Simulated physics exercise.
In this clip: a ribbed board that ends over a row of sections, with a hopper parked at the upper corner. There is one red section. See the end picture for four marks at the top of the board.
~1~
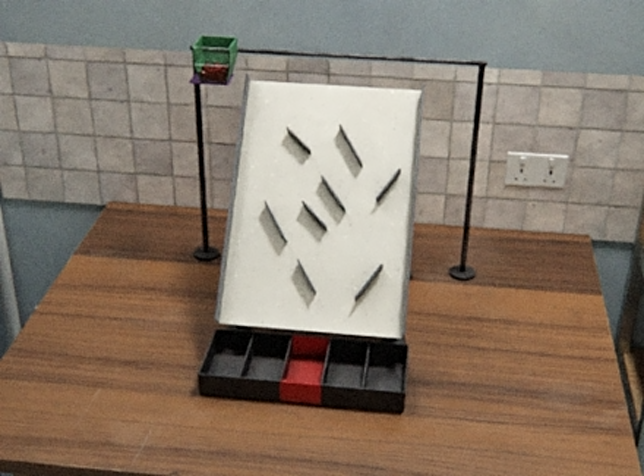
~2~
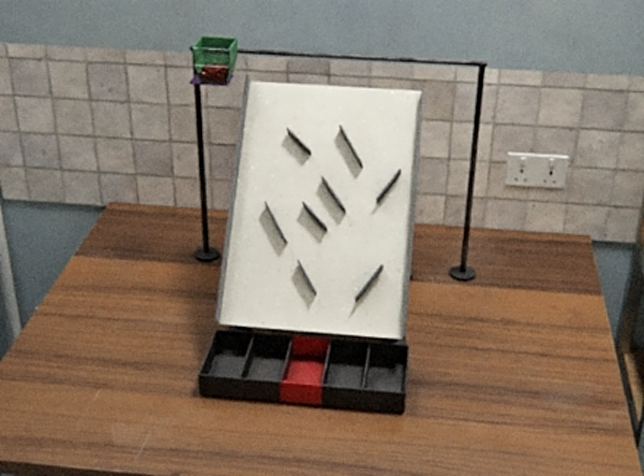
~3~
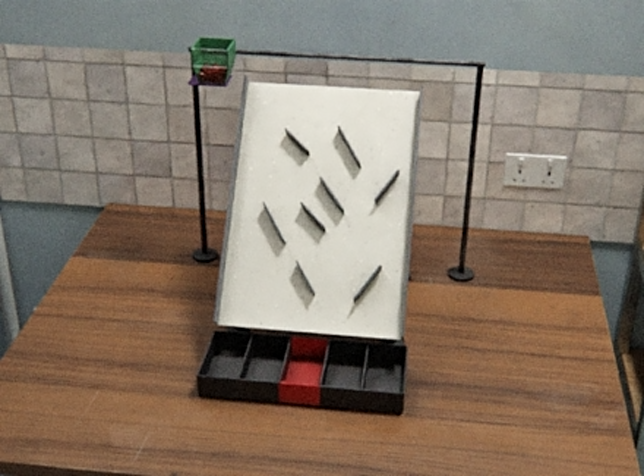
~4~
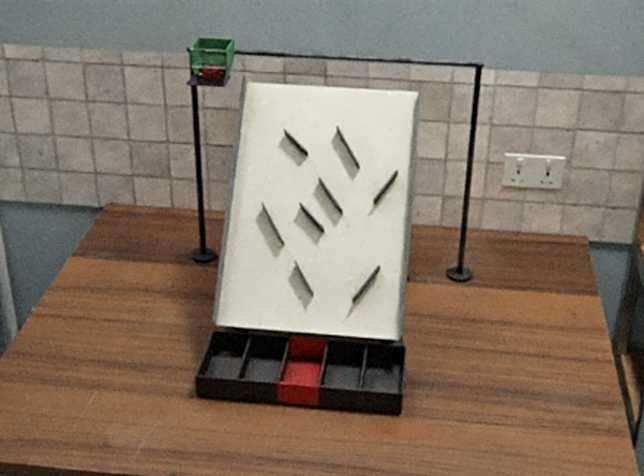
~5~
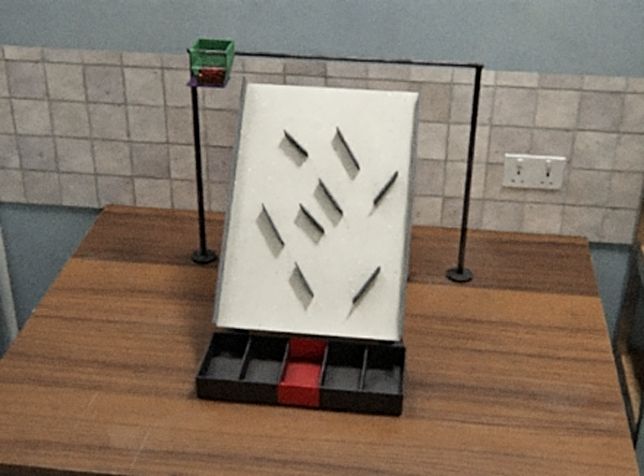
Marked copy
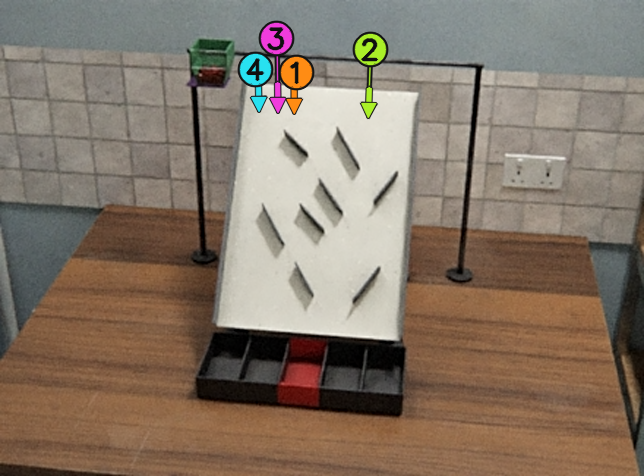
Tilted white board with angled ribs standing above a black tray with one red section, a green hopper staying still at upper left.
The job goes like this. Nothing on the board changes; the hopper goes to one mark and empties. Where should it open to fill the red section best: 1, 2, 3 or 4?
Go for 2.
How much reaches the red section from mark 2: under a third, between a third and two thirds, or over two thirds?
It is between a third and two thirds.
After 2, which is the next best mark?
Mark 1.
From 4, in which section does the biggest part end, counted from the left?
It is the first one.
On the marked copy, mark 1 meets the board at (294, 108); mark 2 meets the board at (368, 112); mark 3 meets the board at (277, 107); mark 4 meets the board at (258, 106).
Choosing 1, about a third in the red section, about half in other sections, a small part outside the box.
Choosing 2, about half in the red section, about a third in other sections, a small part outside the box.
Choosing 3, a small part in the red section, most in other sections, a small part outside the box.
Choosing 4, none in the red section, most in other sections, a small part outside the box.
